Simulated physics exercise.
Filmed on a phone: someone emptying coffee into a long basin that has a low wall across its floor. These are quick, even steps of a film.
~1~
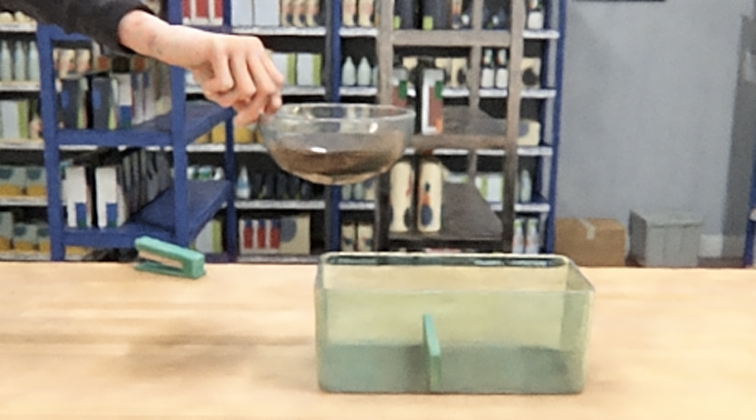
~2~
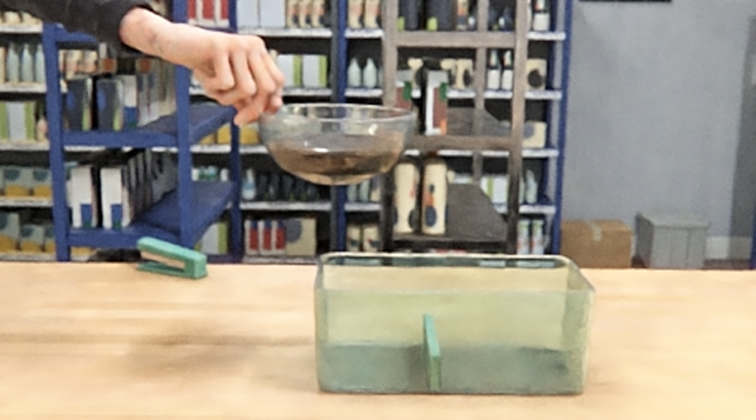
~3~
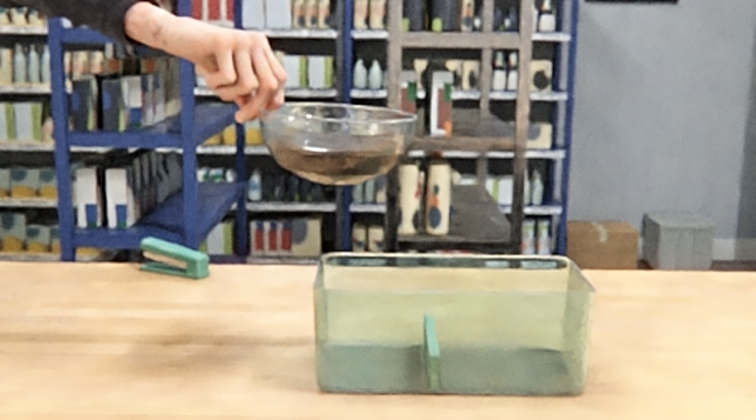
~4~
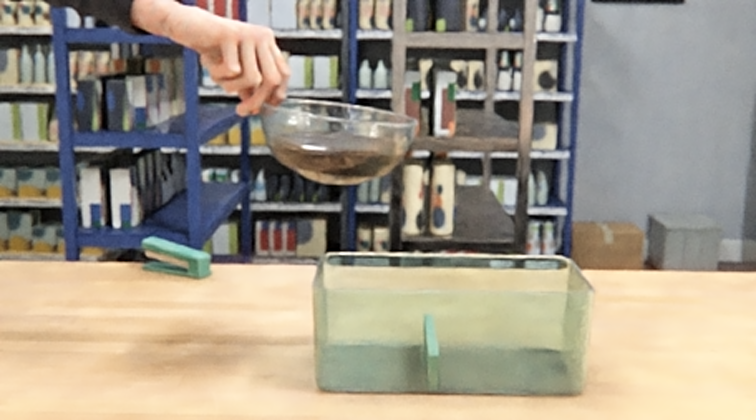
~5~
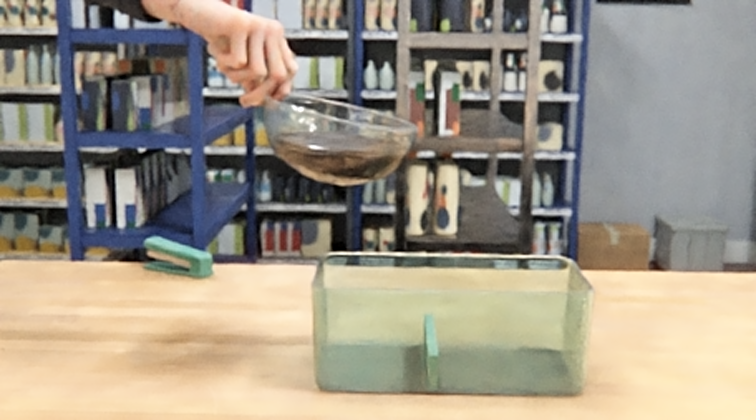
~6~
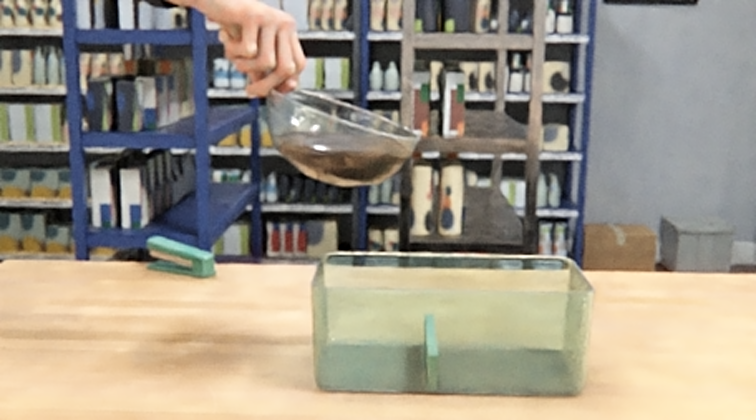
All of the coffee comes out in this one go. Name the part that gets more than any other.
It is the right one.
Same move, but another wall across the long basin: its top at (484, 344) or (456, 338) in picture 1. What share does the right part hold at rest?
About 10 and 35 per cent.
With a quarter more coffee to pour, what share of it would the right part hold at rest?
It comes to 70 per cent or so.
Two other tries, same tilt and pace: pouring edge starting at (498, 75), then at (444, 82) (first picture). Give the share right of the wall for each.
The first gives 85 %, the second 80 %.
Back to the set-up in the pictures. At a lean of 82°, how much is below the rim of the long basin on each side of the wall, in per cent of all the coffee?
The left part 0 per cent, the right part 25.
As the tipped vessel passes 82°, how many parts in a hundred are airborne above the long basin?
Some 45 per cent.
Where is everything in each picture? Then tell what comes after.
In the first frame, tilt 0°; pouring edge (414, 114); surface from (268, 141) to (404, 142); the long basin's rim runs from (318, 272) to (581, 274); the wall's top is at (431, 334).
In the second frame, tilt 1°; pouring edge (414, 116); surface from (268, 140) to (404, 143).
In the third frame, tilt 3°; pouring edge (415, 119); surface from (269, 140) to (405, 145).
In the fourth frame, tilt 7°; pouring edge (416, 124); surface from (271, 137) to (405, 146).
In the fifth frame, tilt 12°; pouring edge (417, 131); surface from (272, 136) to (407, 147).
In the sixth frame, tilt 18°; pouring edge (418, 139); surface from (276, 136) to (411, 148).
A moment on, the tilt is 82° and 29 per cent is still to pour, 1 is left of the wall and 26 right of it.
Next, the tilt is 114° and 0 per cent is still to pour, 37 is left of the wall and 61 right of it.
Then the tilt is 117° and 0 per cent is still to pour, 38 is left of the wall and 61 right of it.
Later the tilt is 117° and 0 per cent is still to pour, 38 is left of the wall and 61 right of it.
Finally, 38 per cent lies left of the wall, 61 right of it and 1 outside.
